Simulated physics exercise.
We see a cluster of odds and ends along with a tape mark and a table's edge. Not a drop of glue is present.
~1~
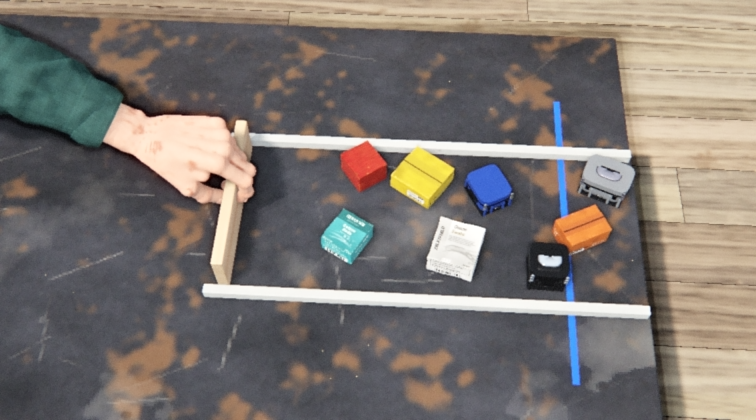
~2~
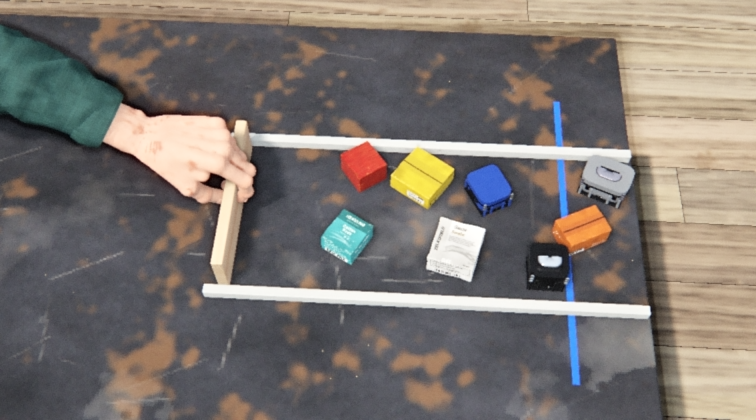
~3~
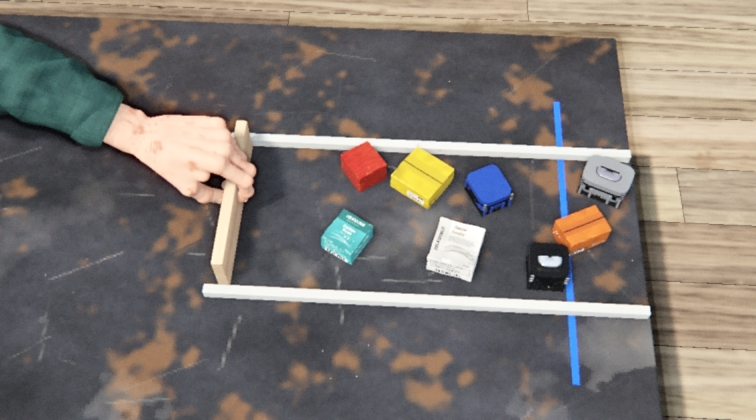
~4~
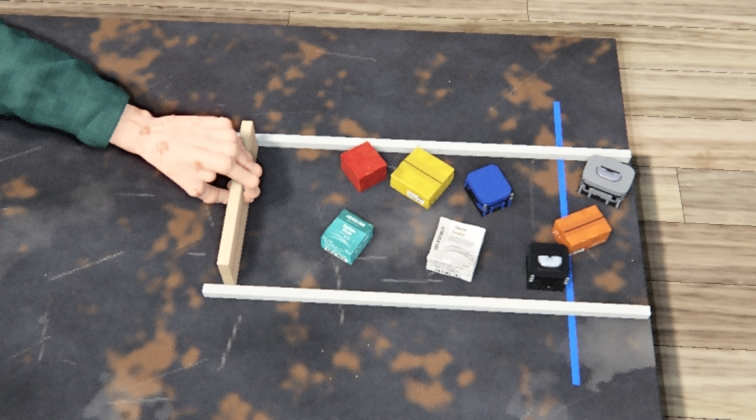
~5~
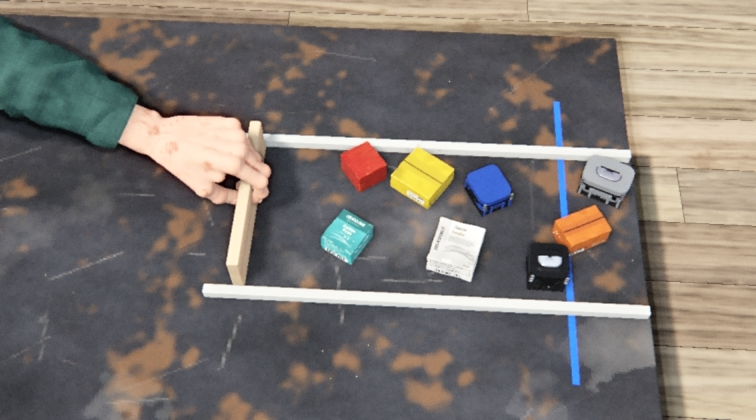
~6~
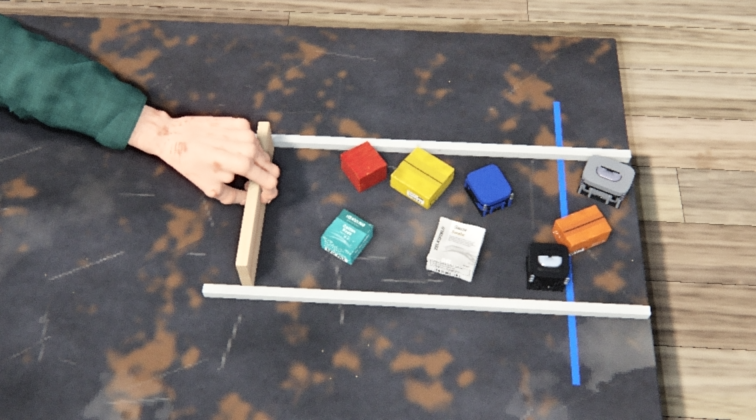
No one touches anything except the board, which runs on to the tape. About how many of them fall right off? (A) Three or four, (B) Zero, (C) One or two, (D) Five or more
Three or four (A).
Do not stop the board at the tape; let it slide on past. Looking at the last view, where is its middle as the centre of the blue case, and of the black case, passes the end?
The middle would be close to (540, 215) and then close to (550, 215).
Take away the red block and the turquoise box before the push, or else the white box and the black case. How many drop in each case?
Result: 0, then 2.
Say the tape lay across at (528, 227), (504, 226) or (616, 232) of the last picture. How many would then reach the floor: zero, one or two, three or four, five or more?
One after another: One or two, 1 or 2, five or over.
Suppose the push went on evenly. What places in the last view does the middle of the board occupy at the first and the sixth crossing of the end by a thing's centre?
Its middle is near (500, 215) and then near (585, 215).
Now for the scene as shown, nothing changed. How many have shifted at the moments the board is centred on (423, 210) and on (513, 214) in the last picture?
Moved so far: 5, then 8.
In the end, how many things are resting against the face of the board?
Tally at the end: 2.
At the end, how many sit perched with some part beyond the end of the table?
The total here is 2.
Early on, none off yet; grey case at rest near (606, 181); orange box at rest near (581, 231); black case at rest near (547, 267).
Finally, the number that fall off is three or four; lost, blue case, black case, orange box and grey case.
